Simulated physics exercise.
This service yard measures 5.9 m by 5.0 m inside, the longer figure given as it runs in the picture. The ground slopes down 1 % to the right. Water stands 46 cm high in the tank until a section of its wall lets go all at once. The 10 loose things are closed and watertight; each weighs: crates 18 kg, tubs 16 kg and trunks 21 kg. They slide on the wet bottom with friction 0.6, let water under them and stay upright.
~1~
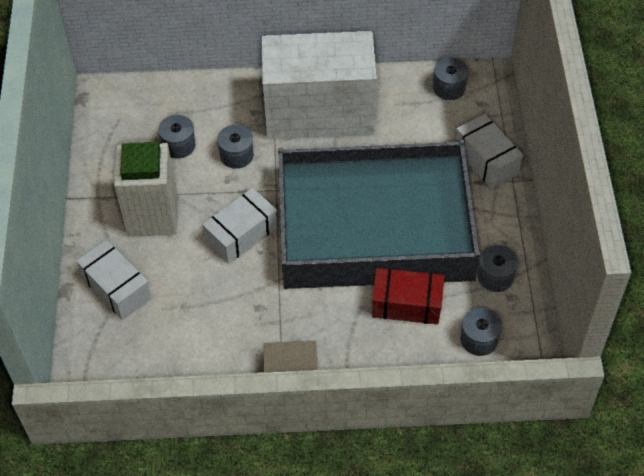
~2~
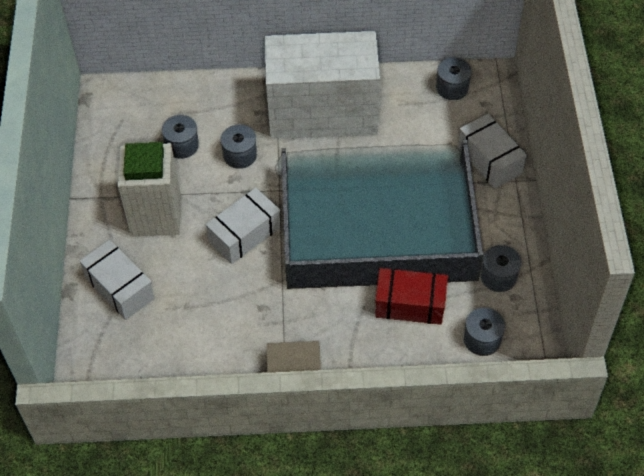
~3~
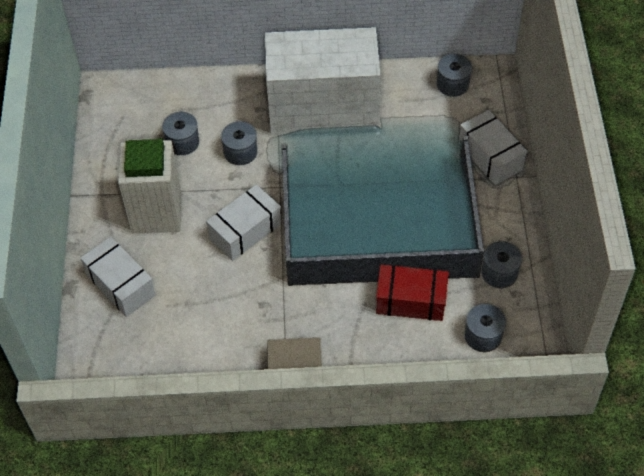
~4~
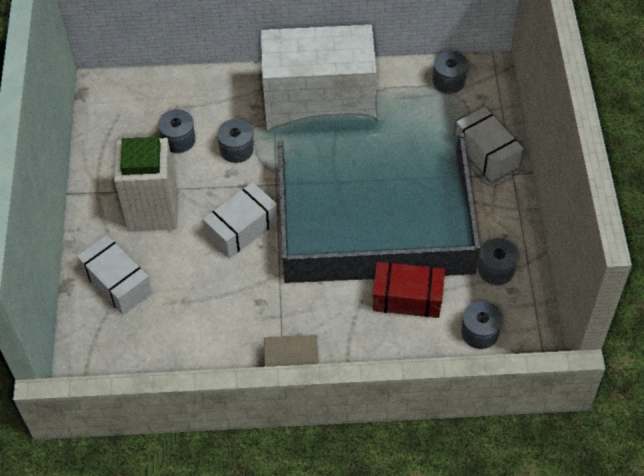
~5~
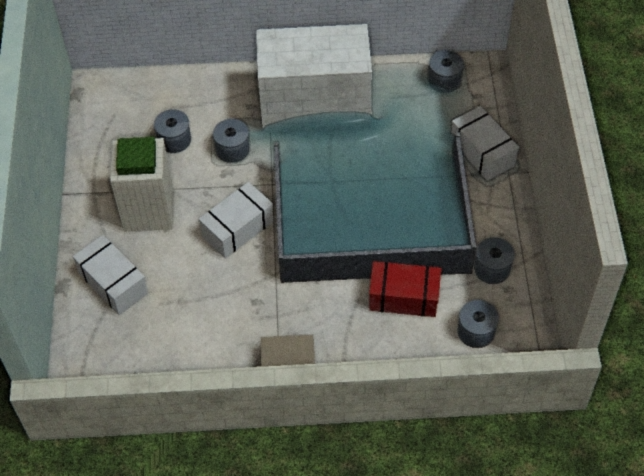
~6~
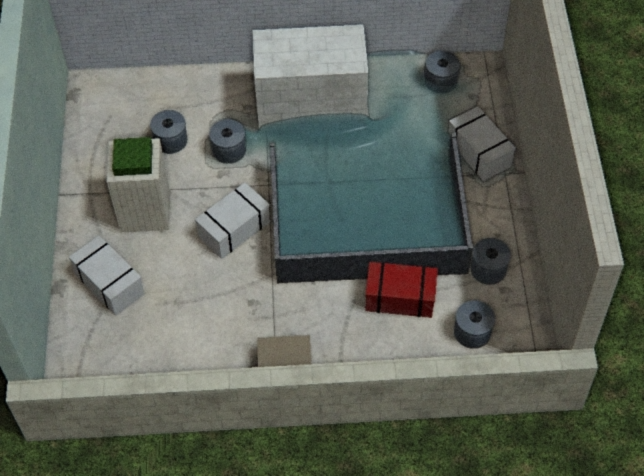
To begin with, teal water fills a dark-walled basin in a walled yard, with trunks and round tubs standing around it. The far rim disappears and water spreads out behind it, reaching the pale block and then the tub at the back right, while the red trunk and other objects stay put.
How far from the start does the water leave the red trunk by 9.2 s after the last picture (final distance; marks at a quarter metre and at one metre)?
Red trunk holds its place.
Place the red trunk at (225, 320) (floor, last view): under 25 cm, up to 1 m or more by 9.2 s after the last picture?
It holds its place.
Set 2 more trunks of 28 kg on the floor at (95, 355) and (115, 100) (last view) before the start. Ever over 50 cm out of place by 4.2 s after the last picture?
In turn: Less, over.
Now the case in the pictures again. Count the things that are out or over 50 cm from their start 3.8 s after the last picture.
I count 3.
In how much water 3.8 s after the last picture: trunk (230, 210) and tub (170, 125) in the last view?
About 1 and 6 cm.
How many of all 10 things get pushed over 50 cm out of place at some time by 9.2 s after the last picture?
3 of them.
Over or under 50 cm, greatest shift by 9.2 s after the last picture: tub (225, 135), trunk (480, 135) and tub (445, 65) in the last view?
In that order: Over, over, over.
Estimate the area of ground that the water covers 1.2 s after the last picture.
Some 13 m2.
Then, 1.2 s after the last picture the red trunk is near (402, 281), 0.0 m from its start, aground; 1 afloat.
Then, 3.8 s after the last picture the red trunk is near (402, 281), 0.0 m from its start, aground; 2 afloat.
Then, 6.2 s after the last picture the red trunk is near (402, 281), 0.0 m from its start, aground; 2 afloat.
Then, 9.2 s after the last picture the red trunk is near (403, 288), 0.1 m from its start, afloat; 3 afloat.
